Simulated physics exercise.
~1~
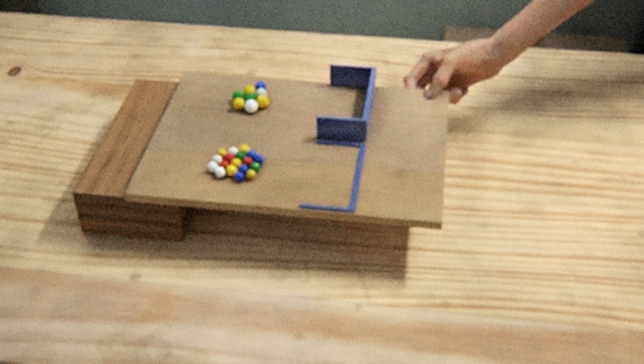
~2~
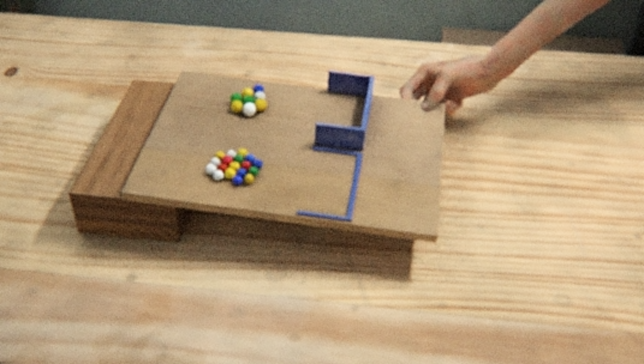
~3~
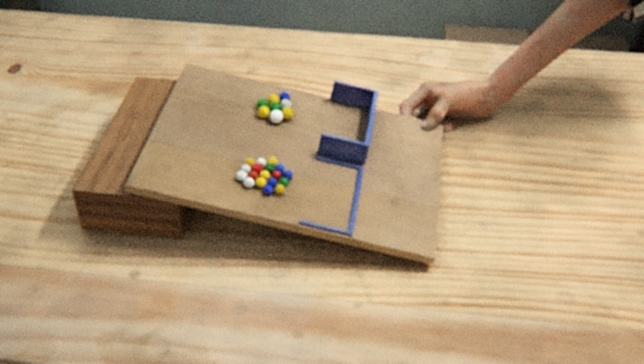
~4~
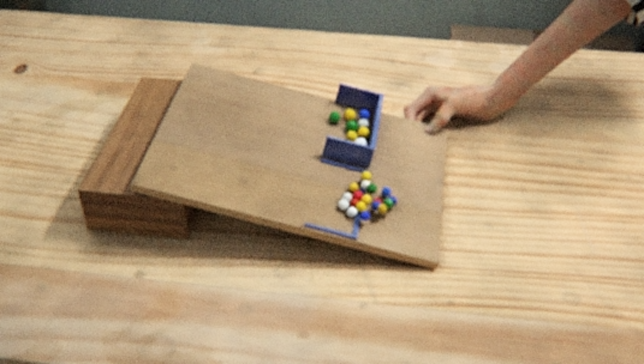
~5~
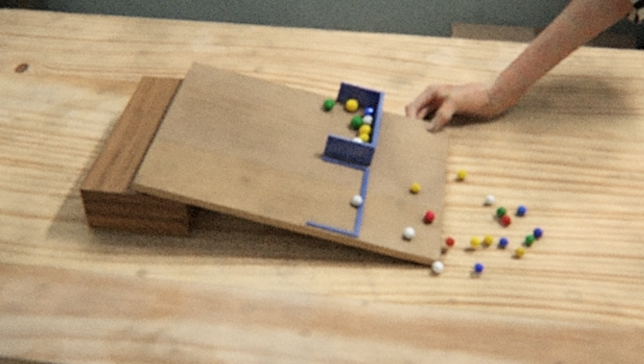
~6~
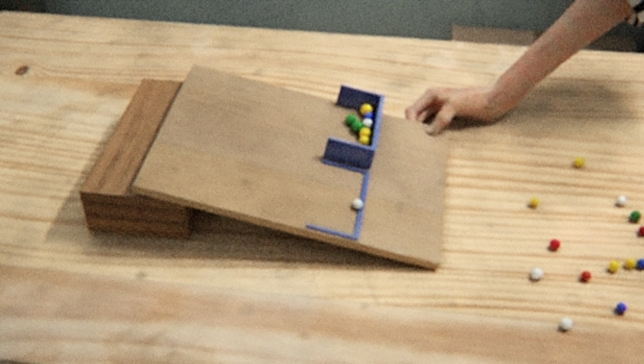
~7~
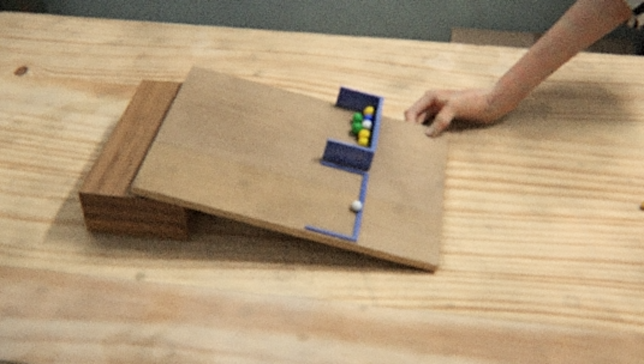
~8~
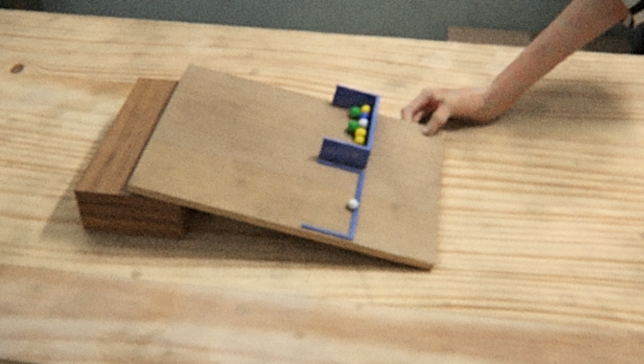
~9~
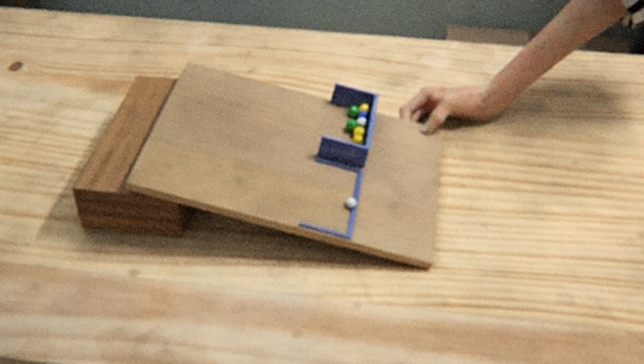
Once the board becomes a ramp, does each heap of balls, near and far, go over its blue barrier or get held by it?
The near heap goes over its low strip, all but a single pale ball, while the far heap is held behind its barrier.
